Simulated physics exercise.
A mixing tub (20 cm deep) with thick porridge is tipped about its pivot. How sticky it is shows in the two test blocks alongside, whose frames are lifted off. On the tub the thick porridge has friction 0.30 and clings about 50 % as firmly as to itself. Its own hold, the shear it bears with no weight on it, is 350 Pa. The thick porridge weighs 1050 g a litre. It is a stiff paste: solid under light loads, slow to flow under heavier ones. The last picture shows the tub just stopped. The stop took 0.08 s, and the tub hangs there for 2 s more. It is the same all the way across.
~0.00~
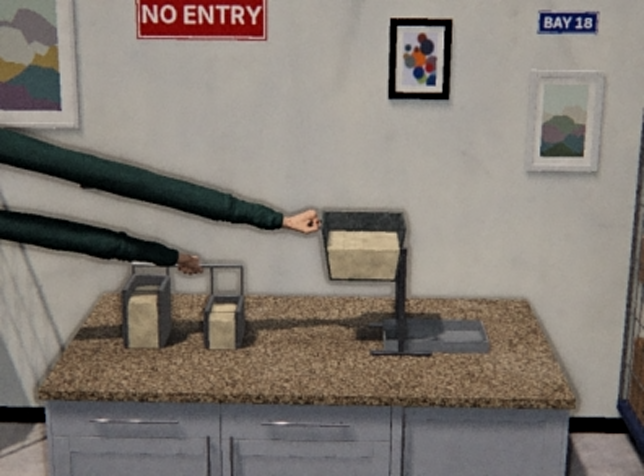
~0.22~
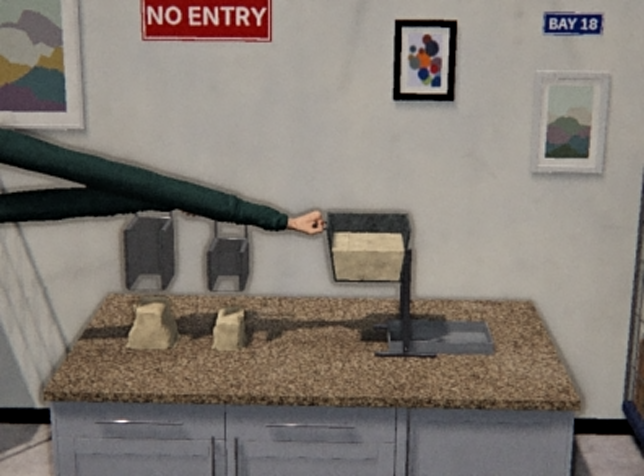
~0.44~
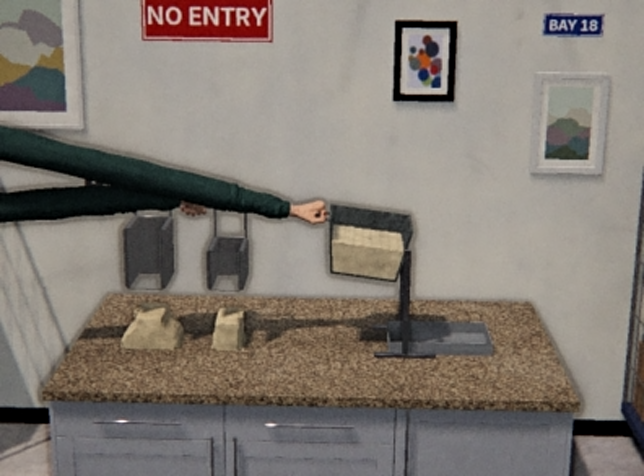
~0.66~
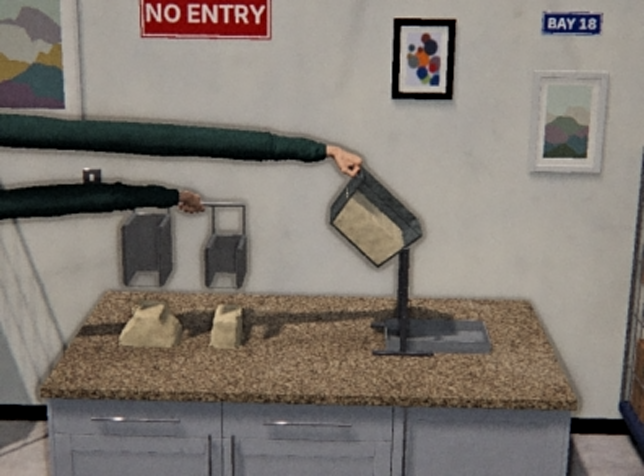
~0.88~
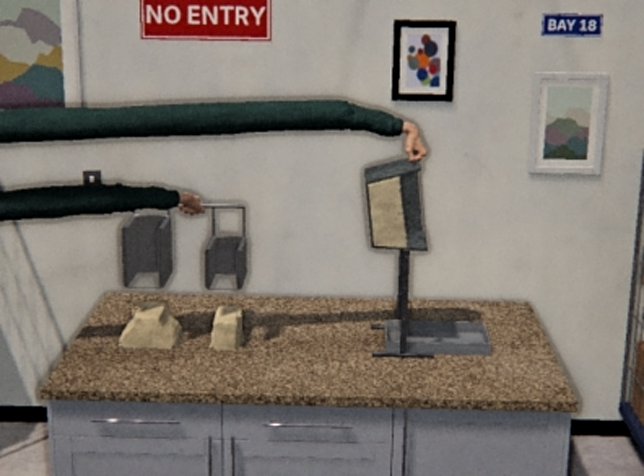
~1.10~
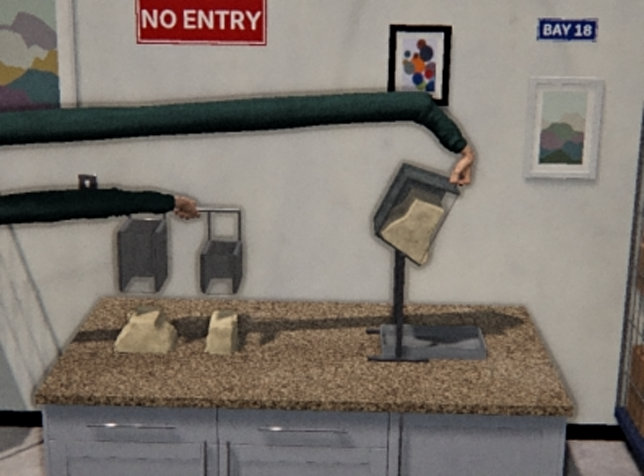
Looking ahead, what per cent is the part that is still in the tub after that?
About 0 %.
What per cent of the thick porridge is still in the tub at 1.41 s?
About 0 %.
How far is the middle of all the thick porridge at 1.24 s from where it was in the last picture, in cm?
About 17 cm.
After 1.24 s, the tub is at 116 degrees and holds 20 %.
After 1.41 s, the tub is at 116 degrees and holds 0 %.
After 1.58 s, the tub is at 116 degrees and holds 0 %.
After 1.75 s, the tub is at 116 degrees and holds 0 %.
After 3.10 s, the tub is at 116 degrees and holds 0 %.
